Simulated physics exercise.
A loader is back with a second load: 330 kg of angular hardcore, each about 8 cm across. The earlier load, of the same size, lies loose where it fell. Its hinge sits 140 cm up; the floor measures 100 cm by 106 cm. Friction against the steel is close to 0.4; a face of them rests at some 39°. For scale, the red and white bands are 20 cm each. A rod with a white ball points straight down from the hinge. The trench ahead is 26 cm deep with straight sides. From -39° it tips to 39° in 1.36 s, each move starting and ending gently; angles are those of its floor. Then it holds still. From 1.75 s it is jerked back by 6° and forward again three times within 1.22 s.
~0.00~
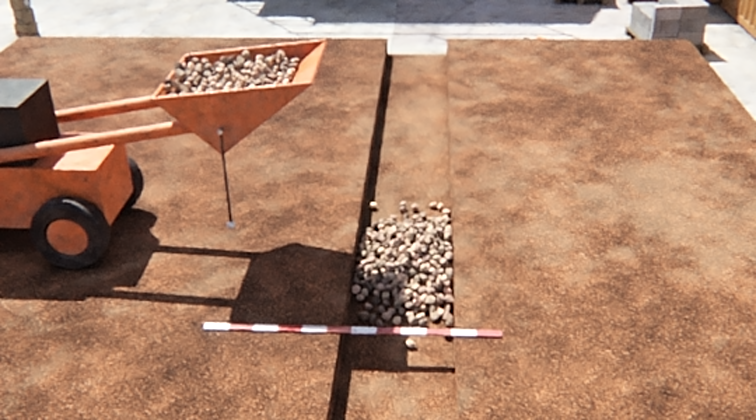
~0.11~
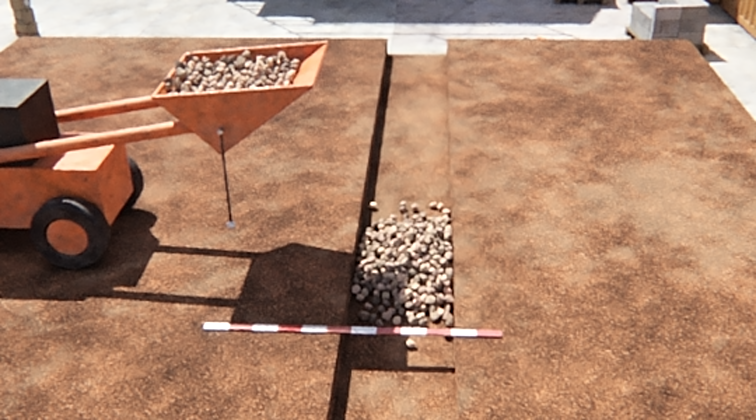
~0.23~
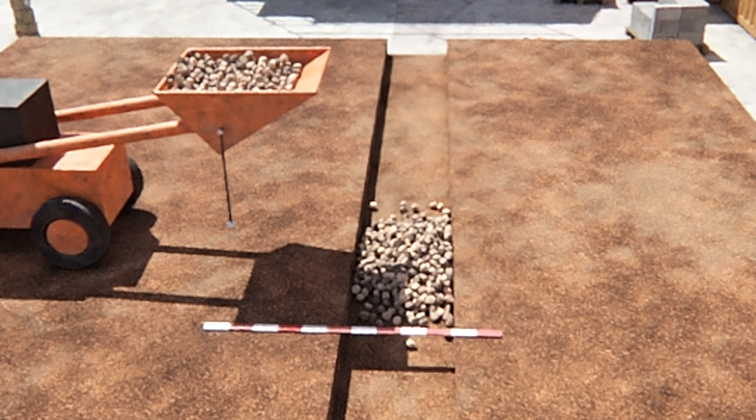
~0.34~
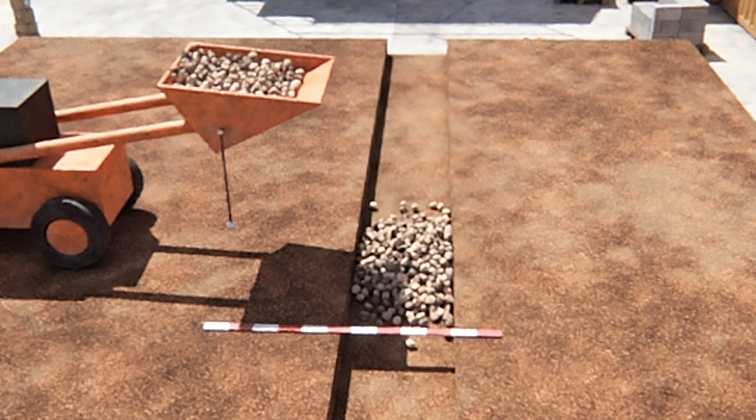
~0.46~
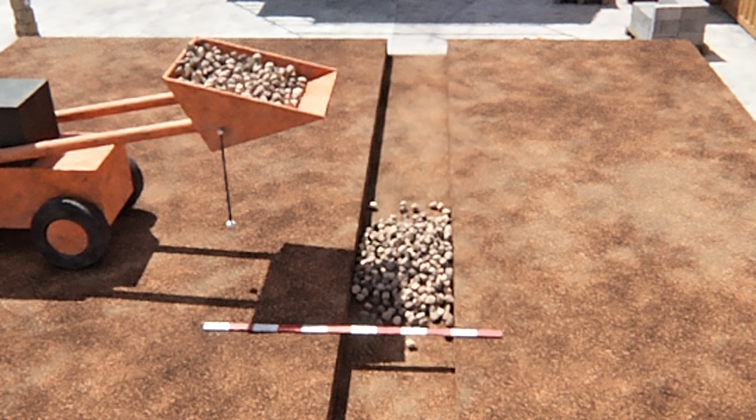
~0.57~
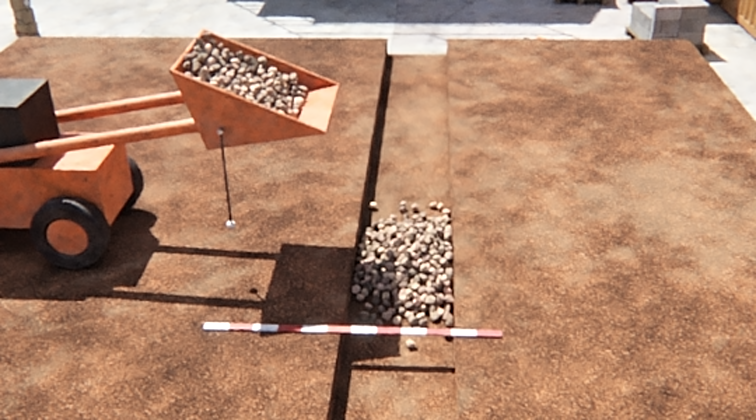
The clip opens on an orange wheeled machine at the left holding a bucket of pale stones, with more stones lying in a trench behind a red-and-white striped bar. The bucket tilts forward, its right edge lowering as its rear rises and the stones shift inside, while the trench pile stays still.
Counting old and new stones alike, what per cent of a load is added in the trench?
Close to 76 parts in a hundred.
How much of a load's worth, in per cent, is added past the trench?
Near 0 parts in a hundred.
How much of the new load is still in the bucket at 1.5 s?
It holds some 70 per cent.
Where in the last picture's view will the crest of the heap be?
Around (359, 229).
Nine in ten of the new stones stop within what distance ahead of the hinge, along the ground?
About 150 cm.
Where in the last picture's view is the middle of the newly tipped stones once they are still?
Near (371, 243).
After 1.0 s the floor is at 27°; in per cent of one load, 100 in the bucket, 100 in the trench; the foremost stones are at (449, 252).
After 1.5 s the floor is at 39°; in per cent of one load, 71 in the bucket, 29 short of the trench, 100 in the trench; the foremost stones are at (449, 252).
After 3.4 s the floor is at 39°; in per cent of one load, 0 in the bucket, 24 short of the trench, 176 in the trench; the foremost stones are at (449, 252).
After 6.1 s the floor is at 39°; in per cent of one load, 0 in the bucket, 24 short of the trench, 176 in the trench; the foremost stones are at (449, 252). Net gain in the trench, 76.
